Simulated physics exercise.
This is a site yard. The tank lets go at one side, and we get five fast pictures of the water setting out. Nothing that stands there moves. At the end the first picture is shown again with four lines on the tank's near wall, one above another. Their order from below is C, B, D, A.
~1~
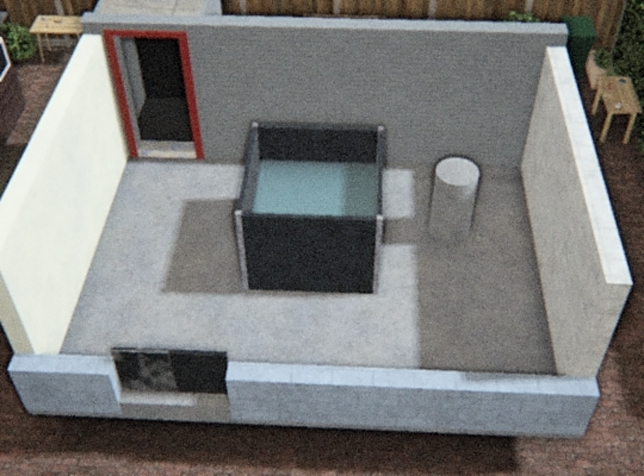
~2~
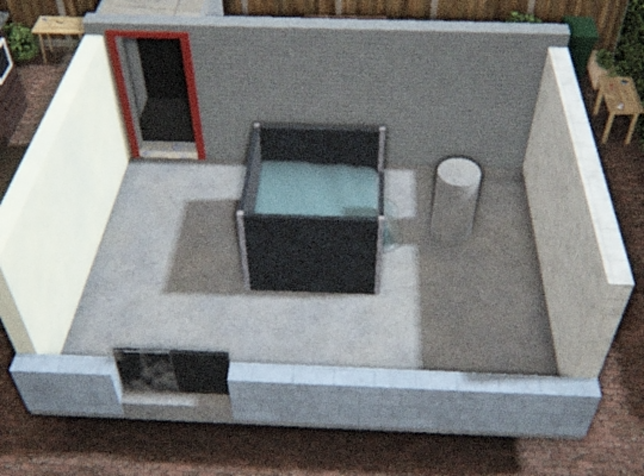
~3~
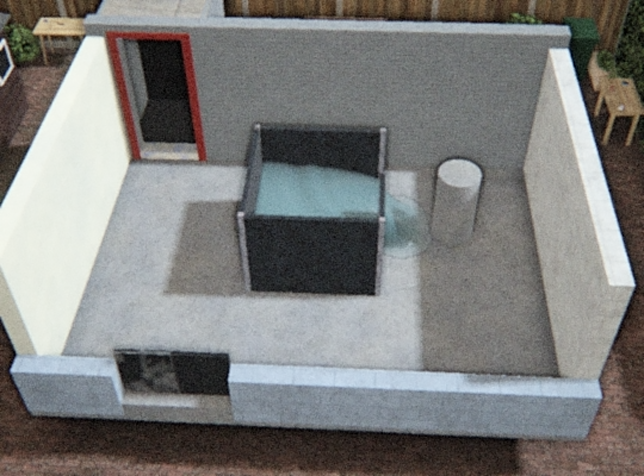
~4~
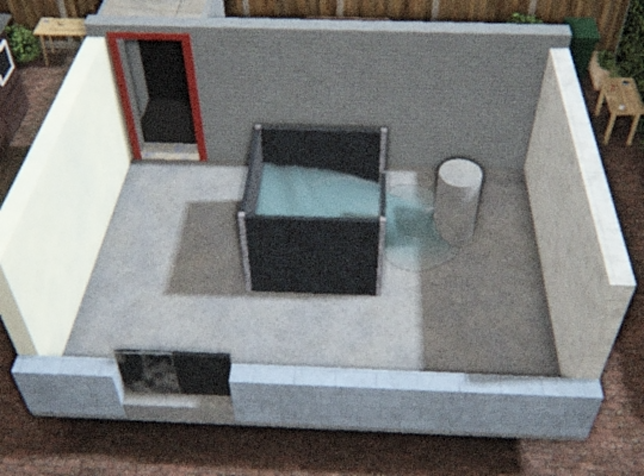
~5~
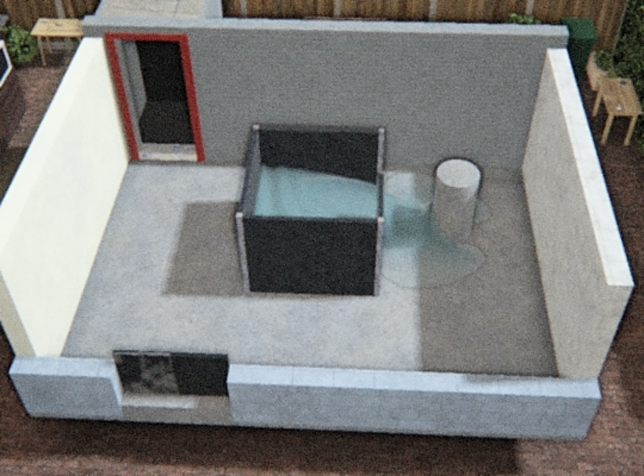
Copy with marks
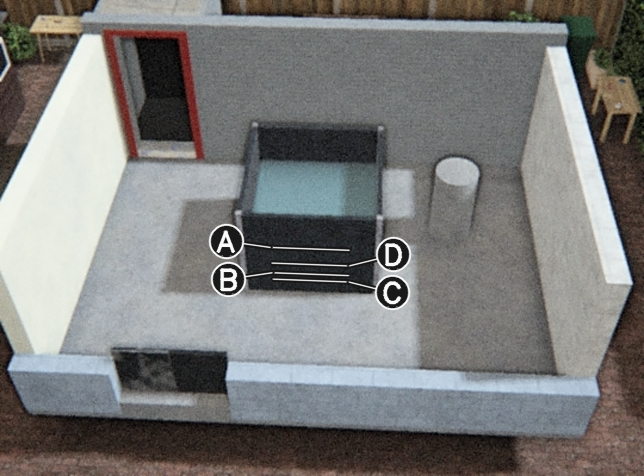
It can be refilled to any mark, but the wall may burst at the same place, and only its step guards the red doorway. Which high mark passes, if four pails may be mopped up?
Take A.
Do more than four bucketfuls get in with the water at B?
No, not at all.
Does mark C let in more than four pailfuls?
No, that is safe.
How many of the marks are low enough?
All of them.
In white, A at (309, 248); B at (310, 274); C at (310, 280); D at (310, 264); from the bottom up C, B, D, A.
With A, a bucket or two gets in.
With B, nothing gets over.
With C, nothing gets over.
With D, nothing gets over.
